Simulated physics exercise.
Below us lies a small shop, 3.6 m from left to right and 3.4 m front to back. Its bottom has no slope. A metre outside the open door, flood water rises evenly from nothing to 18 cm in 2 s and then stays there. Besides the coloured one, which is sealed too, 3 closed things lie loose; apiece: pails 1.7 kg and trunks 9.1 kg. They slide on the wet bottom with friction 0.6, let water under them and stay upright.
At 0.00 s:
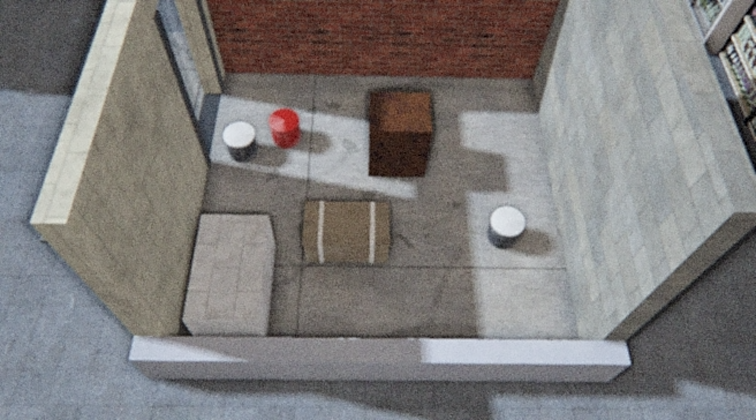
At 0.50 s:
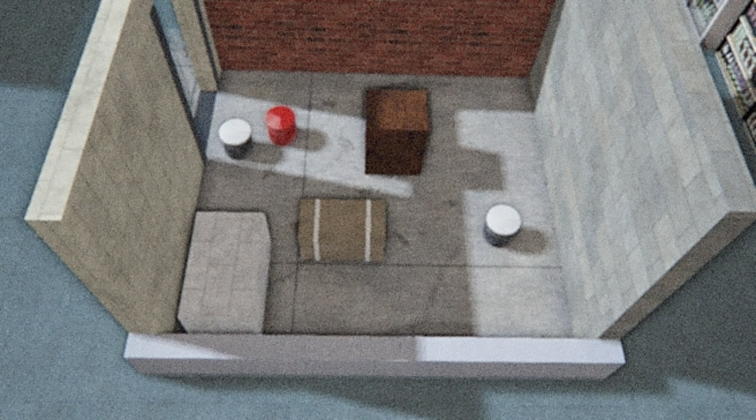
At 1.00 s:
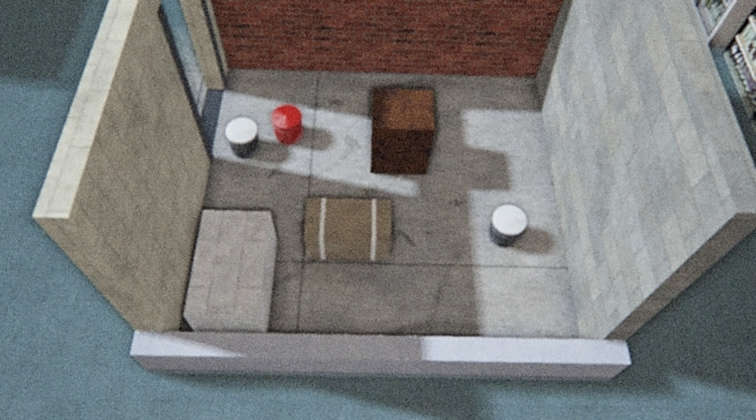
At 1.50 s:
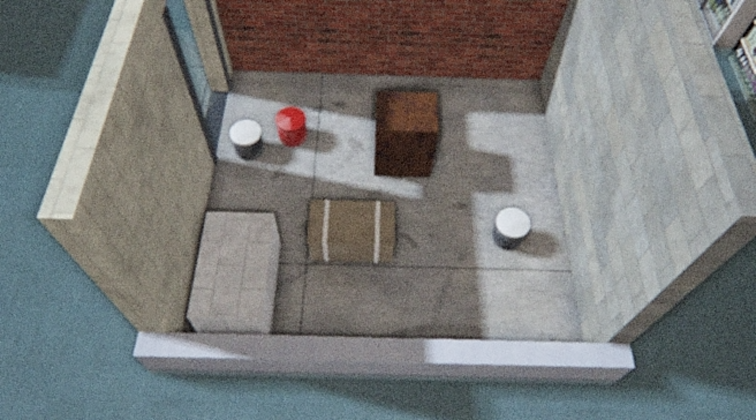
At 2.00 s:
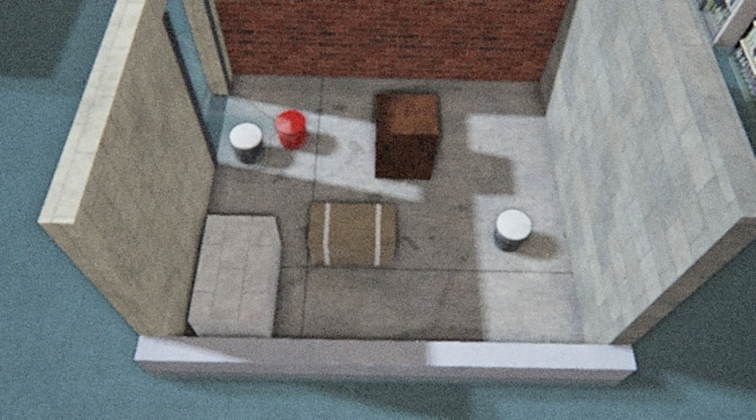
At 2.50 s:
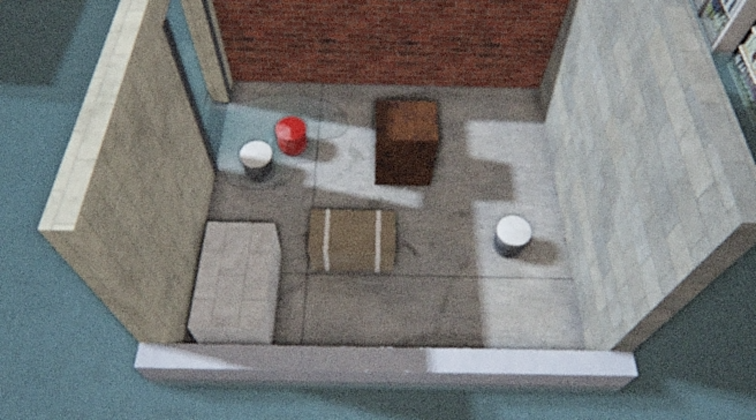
The clip opens on a small roofless shop seen from above, with a red pail, two white-topped pails and a banded trunk on its dry floor. Blue-green water covers the ground outside, then spreads in through the doorway at left, and the nearby white-topped pail shifts slightly.
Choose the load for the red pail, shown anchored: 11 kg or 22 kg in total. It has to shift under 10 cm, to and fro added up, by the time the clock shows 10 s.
For it, only the larger load is enough.
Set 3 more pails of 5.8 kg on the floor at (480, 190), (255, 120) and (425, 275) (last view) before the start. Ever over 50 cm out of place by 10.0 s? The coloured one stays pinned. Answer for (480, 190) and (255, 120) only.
In that order: Short of it, past it.
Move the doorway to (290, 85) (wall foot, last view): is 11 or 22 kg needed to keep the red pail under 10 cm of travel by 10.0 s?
In that case only the higher weight holds it.
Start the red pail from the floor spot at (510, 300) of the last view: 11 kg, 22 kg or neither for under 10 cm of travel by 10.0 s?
Either load holds.
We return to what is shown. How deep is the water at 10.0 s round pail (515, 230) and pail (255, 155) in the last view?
Roughly 10 and 5 cm.
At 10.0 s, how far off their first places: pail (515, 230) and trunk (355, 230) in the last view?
In that order: 100 cm, 120 cm.
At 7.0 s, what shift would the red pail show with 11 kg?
Roughly 30 cm.
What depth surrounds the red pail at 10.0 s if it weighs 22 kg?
About 7 cm.
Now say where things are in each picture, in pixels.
The first frame shows the red pail at (284, 120), on the bottom; 0.0 m2 under water; 0 of 4 have shifted.
The second frame shows the red pail at (280, 117) rests on the ground; 0.0 m2 under water; 0 of 4 have shifted.
The third frame shows the red pail at (287, 116), on the bottom; water covers 0.0 m2; 0 of 4 have shifted.
The fourth frame shows the red pail at (291, 118) rests on the ground; 0.0 m2 under water; 0 of 4 have shifted.
The fifth frame shows the red pail at (291, 122) rests on the ground; 0.3 m2 under water; 0 of 4 have shifted.
The sixth frame shows the red pail at (291, 128) rests on the ground; 1.1 m2 under water; 1 of 4 have shifted.
After 3.5 s the red pail would be 27 cm from its start with 11 kg and 0 cm from its start with 22 kg; 7 cm of water round it then.
After 4.5 s the red pail would be 31 cm from its start with 11 kg and 0 cm from its start with 22 kg; 5 cm of water round it then.
After 7.0 s the red pail would be 31 cm from its start with 11 kg and 0 cm from its start with 22 kg; 7 cm of water round it then.
After 10.0 s the red pail would be 31 cm from its start with 11 kg and 0 cm from its start with 22 kg; 7 cm of water round it then.
